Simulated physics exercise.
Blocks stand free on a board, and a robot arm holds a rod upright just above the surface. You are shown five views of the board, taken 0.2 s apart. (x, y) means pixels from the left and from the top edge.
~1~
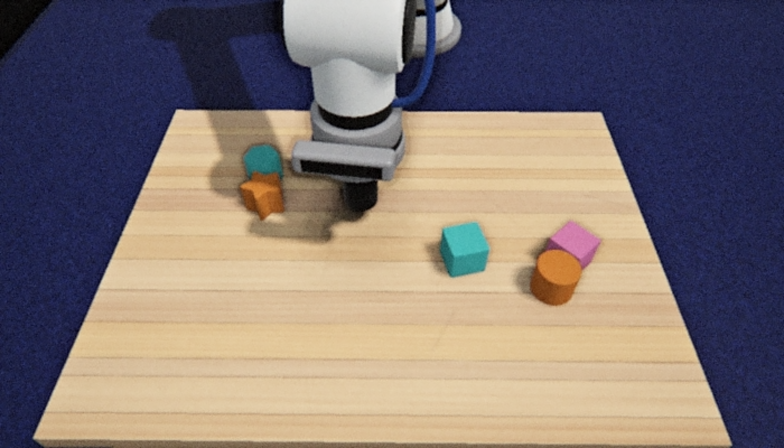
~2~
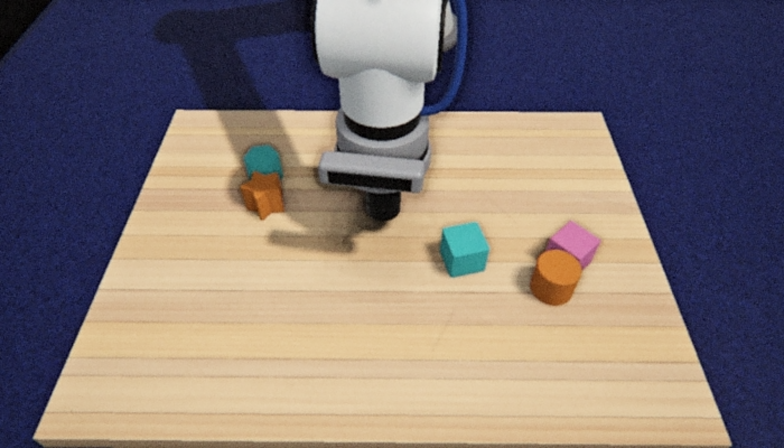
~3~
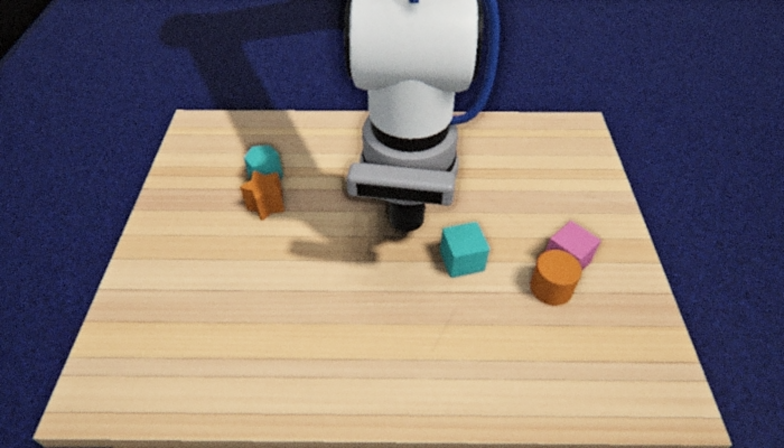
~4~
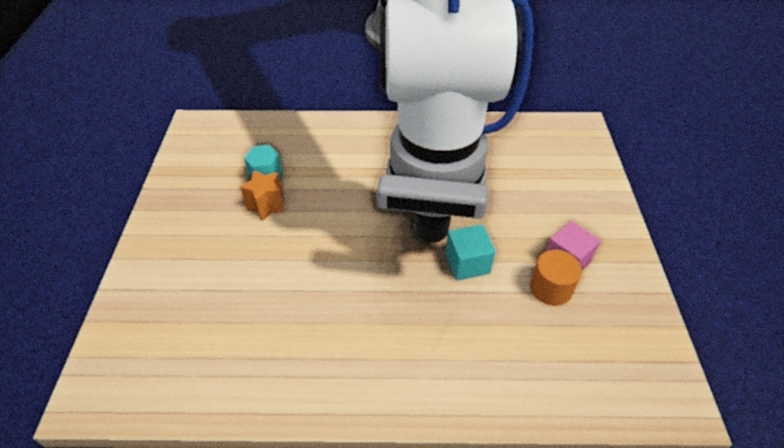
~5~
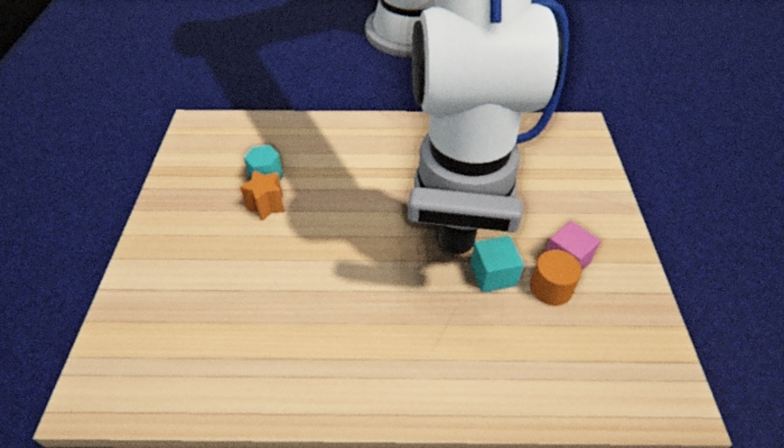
The video shows a robot arm moving a dark rod rightward and slightly toward the viewer across a wooden board, then pushing a turquoise cube a short way toward an orange cylinder and pink block, while the other blocks stay still.
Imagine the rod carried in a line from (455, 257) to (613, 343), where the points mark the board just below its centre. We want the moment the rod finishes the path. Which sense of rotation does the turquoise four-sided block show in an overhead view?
Answer: Clockwise.
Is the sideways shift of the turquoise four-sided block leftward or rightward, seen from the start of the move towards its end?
Sideways, to the right.
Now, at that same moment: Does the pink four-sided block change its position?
In short: No.
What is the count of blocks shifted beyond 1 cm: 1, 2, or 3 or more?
Displaced: Two.
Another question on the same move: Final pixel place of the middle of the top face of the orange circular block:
Put as a pixel place, it's (650, 297).
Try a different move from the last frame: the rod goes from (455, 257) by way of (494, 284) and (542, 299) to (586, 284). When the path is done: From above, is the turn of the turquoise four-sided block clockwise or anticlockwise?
It swings round clockwise.
What follows on the original path. One third of the way, rod at (507, 268); turquoise four-sided block at (548, 288), turned 25° clockwise; orange circular block at (592, 281).
Two thirds of the way, rod at (562, 297); turquoise four-sided block at (592, 324), turned 65° clockwise; orange circular block at (617, 291).
At the end, rod at (622, 329); turquoise four-sided block at (630, 363), turned 130° clockwise; orange circular block at (650, 297); pink four-sided block still.
